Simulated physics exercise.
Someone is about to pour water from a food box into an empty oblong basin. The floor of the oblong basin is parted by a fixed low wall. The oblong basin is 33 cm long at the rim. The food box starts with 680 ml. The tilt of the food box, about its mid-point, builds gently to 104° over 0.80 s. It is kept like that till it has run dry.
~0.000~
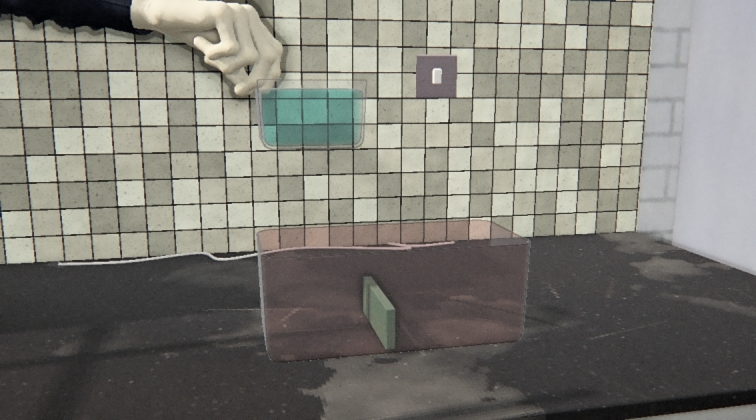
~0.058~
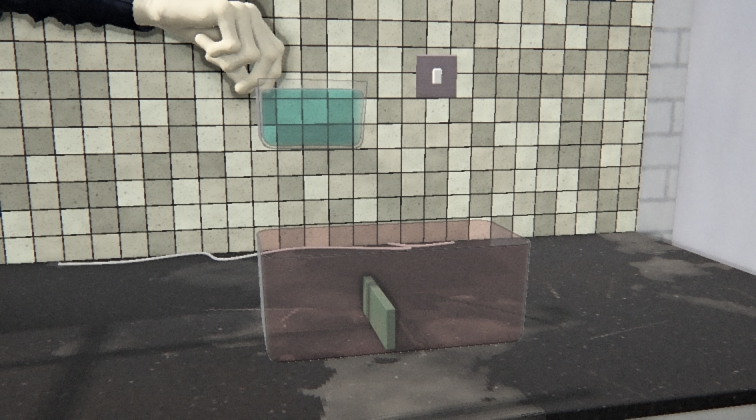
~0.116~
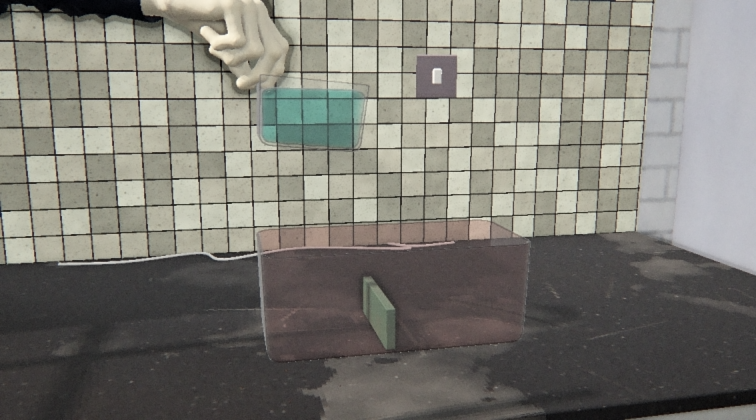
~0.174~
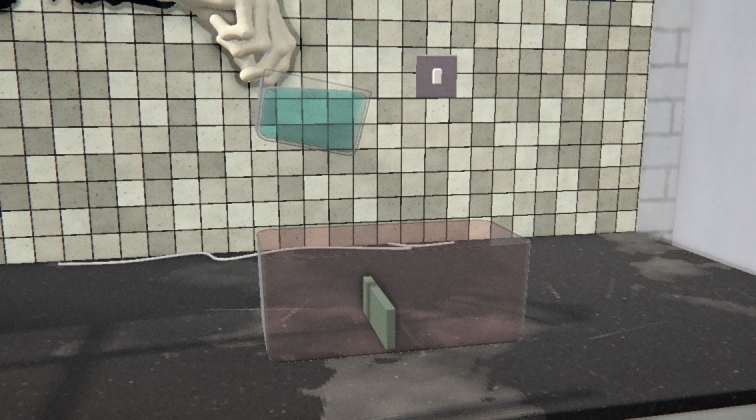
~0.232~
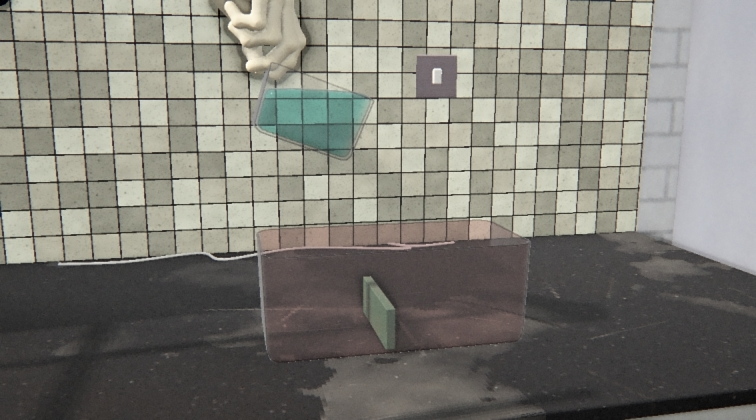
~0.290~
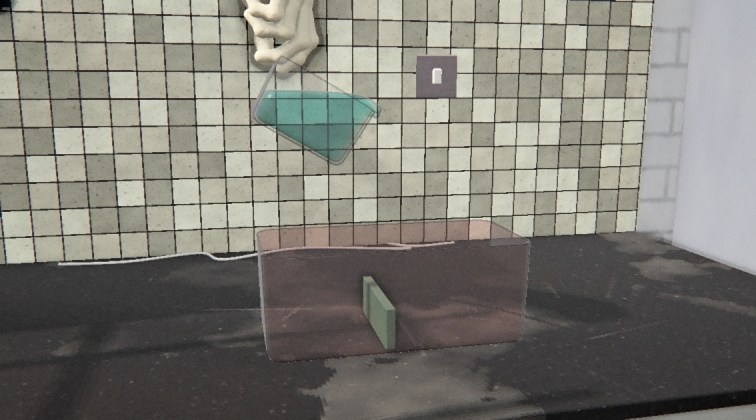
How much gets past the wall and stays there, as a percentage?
About 93 per cent.
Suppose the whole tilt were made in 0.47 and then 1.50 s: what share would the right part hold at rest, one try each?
First 85, then 90 per cent.
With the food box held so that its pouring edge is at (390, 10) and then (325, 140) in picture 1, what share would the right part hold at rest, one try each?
First 90, then 40 per cent.
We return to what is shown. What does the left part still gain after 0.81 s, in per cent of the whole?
Near 2 in a hundred.
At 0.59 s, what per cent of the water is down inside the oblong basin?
Some 28 per cent.
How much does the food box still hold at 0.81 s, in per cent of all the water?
Some 6 per cent.
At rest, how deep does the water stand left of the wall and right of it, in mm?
Left about 2 mm, right about 26 mm.
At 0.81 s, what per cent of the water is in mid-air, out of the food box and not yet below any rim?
About 8 per cent.
After 0.59 s the tilt is 88° and 30 per cent is still to pour, 0 is left of the wall and 27 right of it.
After 0.81 s the tilt is 104° and 6 per cent is still to pour, 4 is left of the wall and 82 right of it.
After 1.05 s the tilt is 104° and 0 per cent is still to pour, 6 is left of the wall and 92 right of it.
After 1.30 s the tilt is 104° and 0 per cent is still to pour, 6 is left of the wall and 93 right of it.
In the end 6 per cent lies left of the wall, 93 right of it and 1 outside.
